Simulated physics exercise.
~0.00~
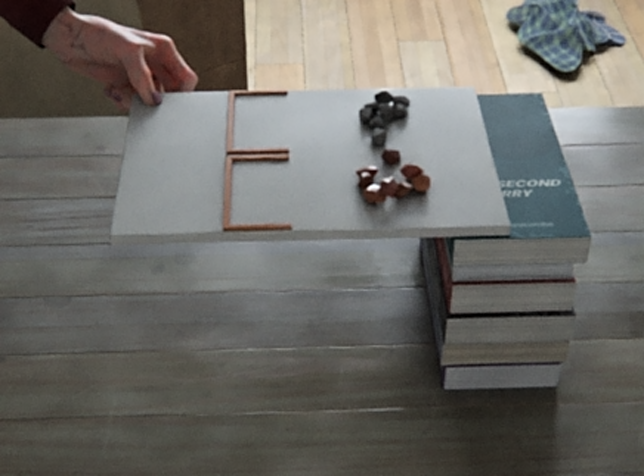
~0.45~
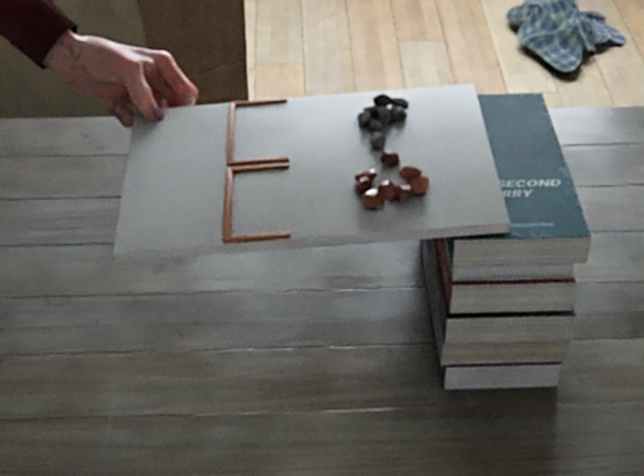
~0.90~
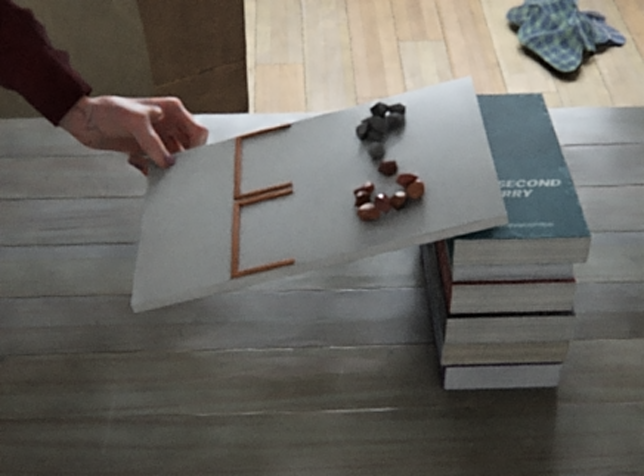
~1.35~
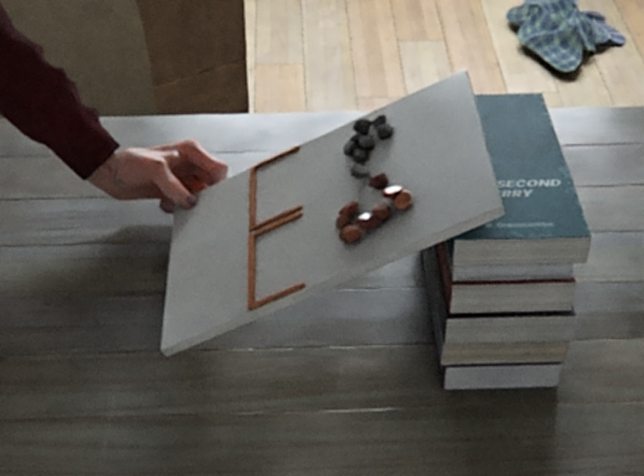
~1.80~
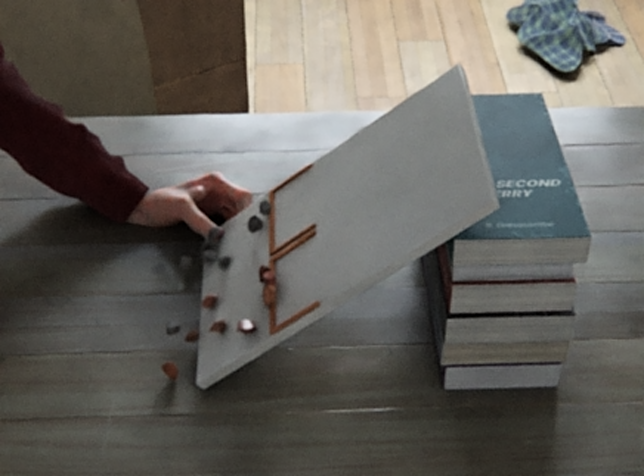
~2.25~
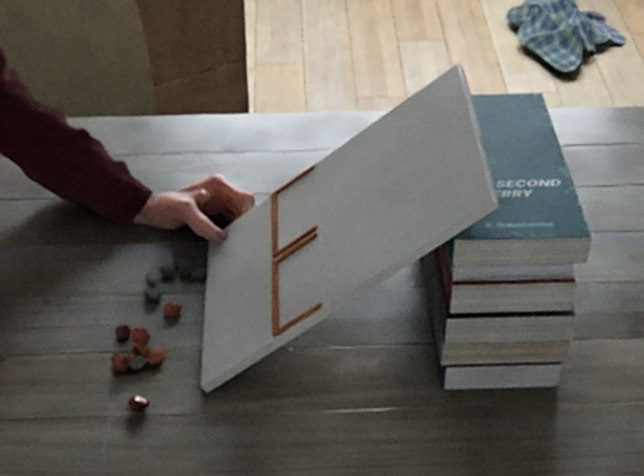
On a wooden floor, a hand lowering one end of a board propped on books, dark and reddish-brown pieces sliding past orange strips.
